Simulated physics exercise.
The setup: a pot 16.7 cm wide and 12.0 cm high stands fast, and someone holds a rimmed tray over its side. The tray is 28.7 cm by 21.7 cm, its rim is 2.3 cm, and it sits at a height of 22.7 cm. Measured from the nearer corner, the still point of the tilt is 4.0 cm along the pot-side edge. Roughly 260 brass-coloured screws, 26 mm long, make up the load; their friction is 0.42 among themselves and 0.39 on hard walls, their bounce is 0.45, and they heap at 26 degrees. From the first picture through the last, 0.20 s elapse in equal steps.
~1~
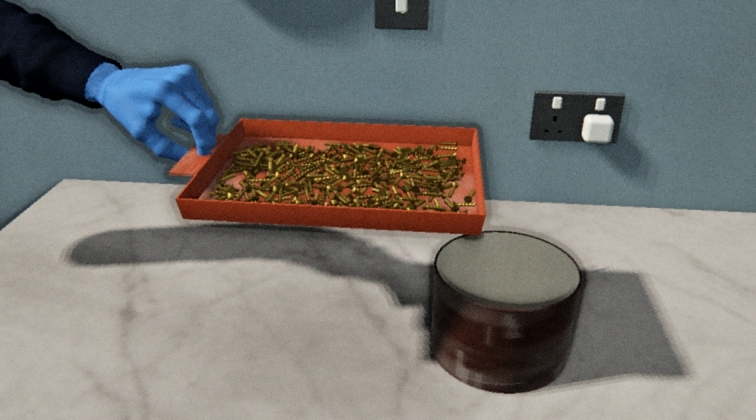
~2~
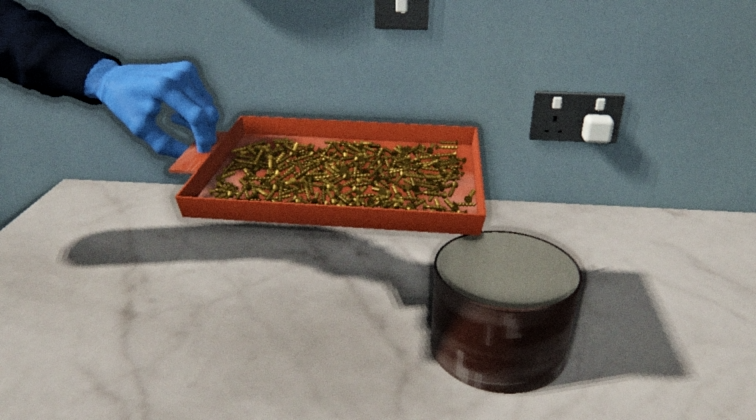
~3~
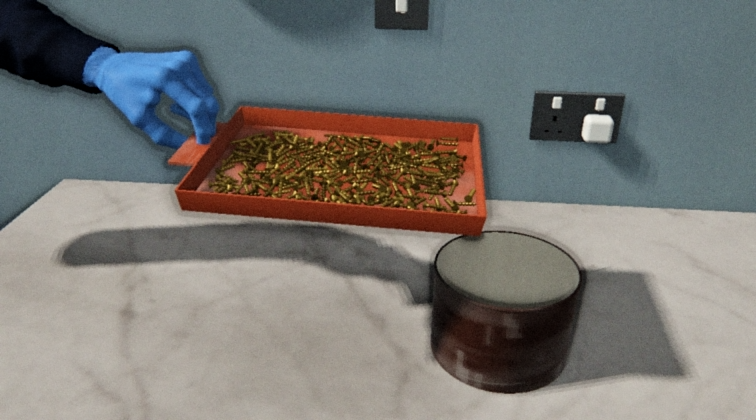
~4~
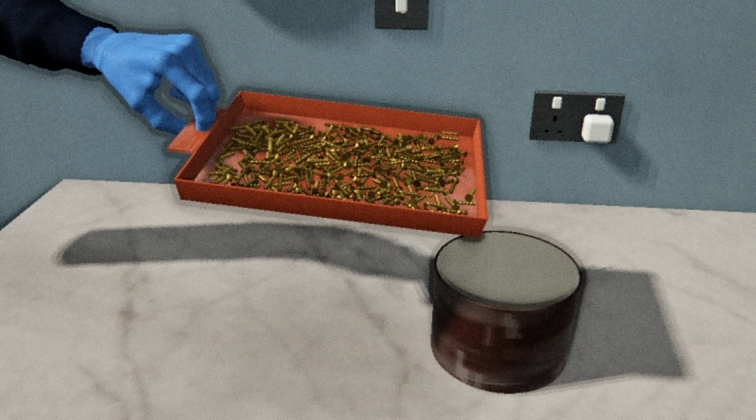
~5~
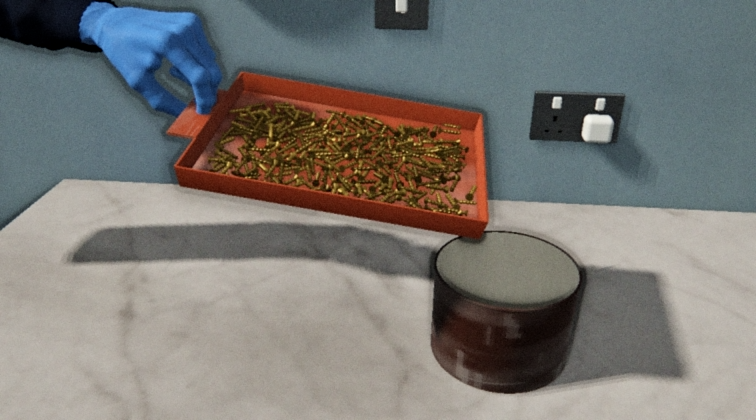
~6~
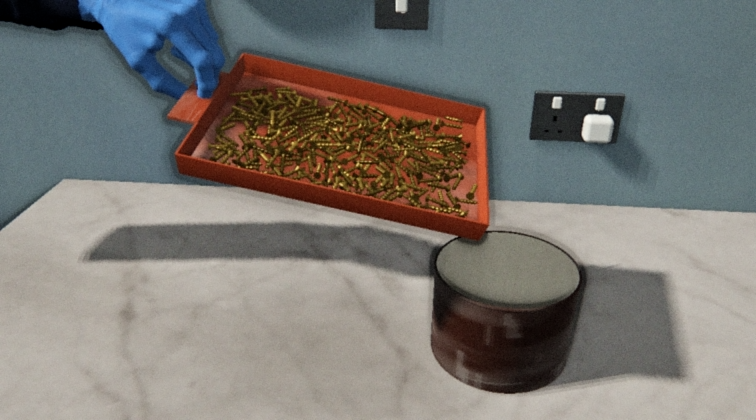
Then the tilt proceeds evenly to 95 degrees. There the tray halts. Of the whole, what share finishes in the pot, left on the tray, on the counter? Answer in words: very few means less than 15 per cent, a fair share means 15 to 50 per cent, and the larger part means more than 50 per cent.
Pot: Very few. Tray: Very few. Counter: The larger part.
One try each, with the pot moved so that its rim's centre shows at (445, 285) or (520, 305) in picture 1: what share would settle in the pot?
Close to 5 in a hundred, then close to 70 in a hundred.
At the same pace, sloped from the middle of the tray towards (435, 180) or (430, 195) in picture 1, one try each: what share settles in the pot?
First try: Around 70 percent; second try: Around 35 percent.
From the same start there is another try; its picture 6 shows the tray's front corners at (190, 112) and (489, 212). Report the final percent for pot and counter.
Final per cent - pot 70, counter 25.
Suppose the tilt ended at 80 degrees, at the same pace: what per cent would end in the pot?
Near 0 %, then.
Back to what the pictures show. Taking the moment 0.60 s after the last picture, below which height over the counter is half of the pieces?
Median height: Approx. 24 cm.
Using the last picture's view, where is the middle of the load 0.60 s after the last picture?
The load's centre is near (501, 231) at that time.
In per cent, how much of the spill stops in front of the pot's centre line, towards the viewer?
Some 100 per cent.
Then, 0.36 s after the last picture, tilt 54 degrees; the tray holds 100 %, the pot 0 %.
Then, 0.60 s after the last picture, tilt 80 degrees; the tray holds 70 %, the pot 0 %.
Then, 0.95 s after the last picture, tilt 95 degrees; the tray holds 0 %, the pot 0 %.
In the end, pot 0 %, tray 0 %, counter 100 %.
